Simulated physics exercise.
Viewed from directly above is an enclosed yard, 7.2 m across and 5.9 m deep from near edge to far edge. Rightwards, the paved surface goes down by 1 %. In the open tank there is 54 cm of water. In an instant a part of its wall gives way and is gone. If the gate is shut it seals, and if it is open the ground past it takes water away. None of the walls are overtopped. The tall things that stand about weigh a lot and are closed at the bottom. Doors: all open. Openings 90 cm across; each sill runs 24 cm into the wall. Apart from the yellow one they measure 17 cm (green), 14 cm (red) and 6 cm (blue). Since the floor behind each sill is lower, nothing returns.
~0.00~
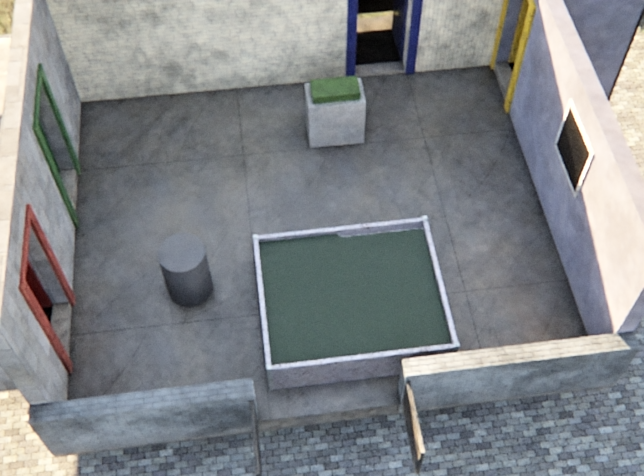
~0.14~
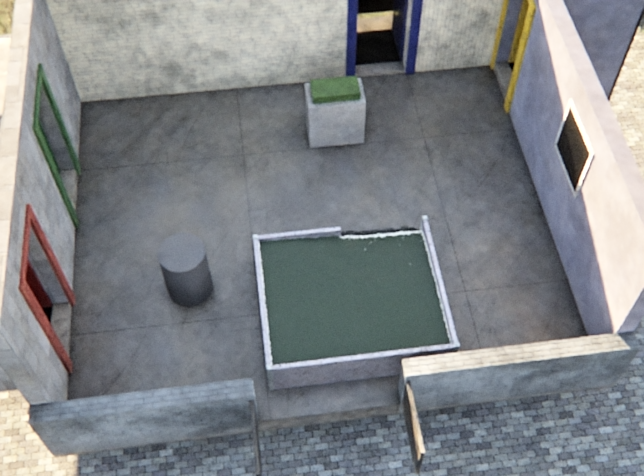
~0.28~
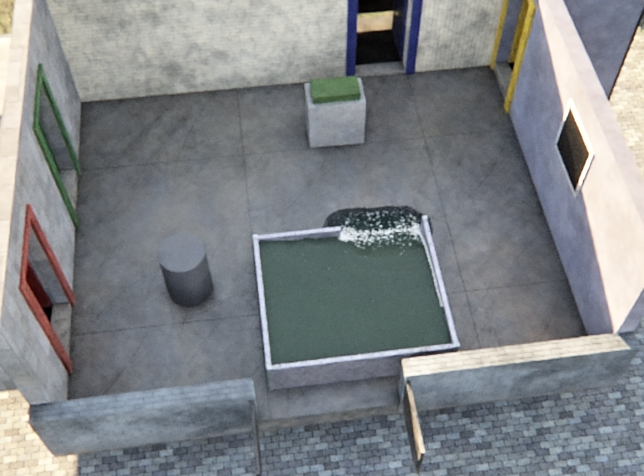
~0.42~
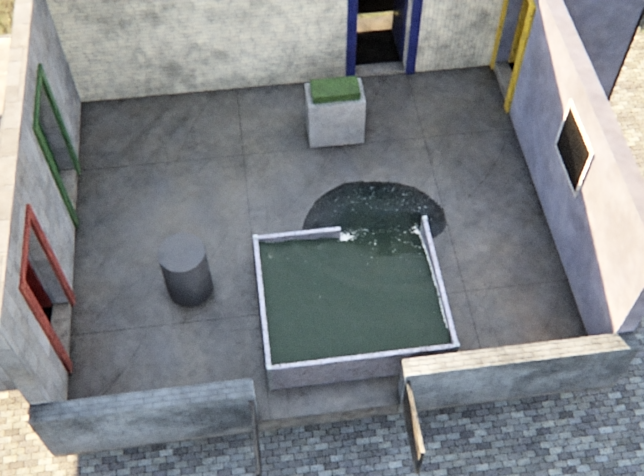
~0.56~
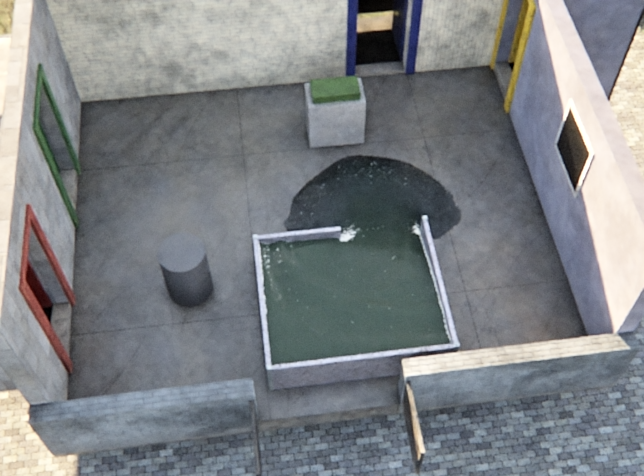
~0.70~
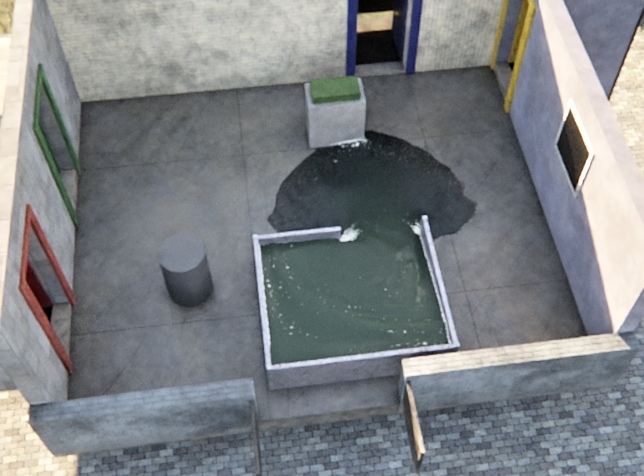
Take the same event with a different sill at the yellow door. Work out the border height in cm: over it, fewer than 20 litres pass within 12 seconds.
Border at about 25 cm.
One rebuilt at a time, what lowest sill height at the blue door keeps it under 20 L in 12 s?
The blue one would have to be about 14.5 cm high.
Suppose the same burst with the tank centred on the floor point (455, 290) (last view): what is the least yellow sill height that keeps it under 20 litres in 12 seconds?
It must be around 28 cm tall.
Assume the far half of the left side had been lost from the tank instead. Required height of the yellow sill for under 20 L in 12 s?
Close to 12.0 cm at the least.
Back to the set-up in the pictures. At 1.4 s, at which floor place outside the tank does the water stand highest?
Look close to (400, 242).
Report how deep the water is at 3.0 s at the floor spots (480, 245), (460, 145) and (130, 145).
Depth: About 0, 3, 1 cm.
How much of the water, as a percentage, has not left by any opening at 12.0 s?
Around 86 per cent of the water.
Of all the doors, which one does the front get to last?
It's the red one.
After 1.4 s water covers 25 % of the floor, deepest (35 cm) near (400, 242); it has not reached the yellow door.
After 3.0 s water covers 45 % of the floor, deepest (32 cm) near (447, 82); 30 cm at the yellow door, 28 litres in over its 16 cm sill.
After 12.0 s water covers 95 % of the floor, deepest (12 cm) near (537, 257); 9 cm at the yellow door, 84 litres in over its 16 cm sill.
At the yellow door as built, the water arrived by 2.0 s and peaked near 30 cm at 3.0 s.
Run again over the same 12 s with other heights there, 40 litres in over 20.5 cm, 12 litres over 27.5 cm. The limit of 20 litres is kept from about 25 cm up.
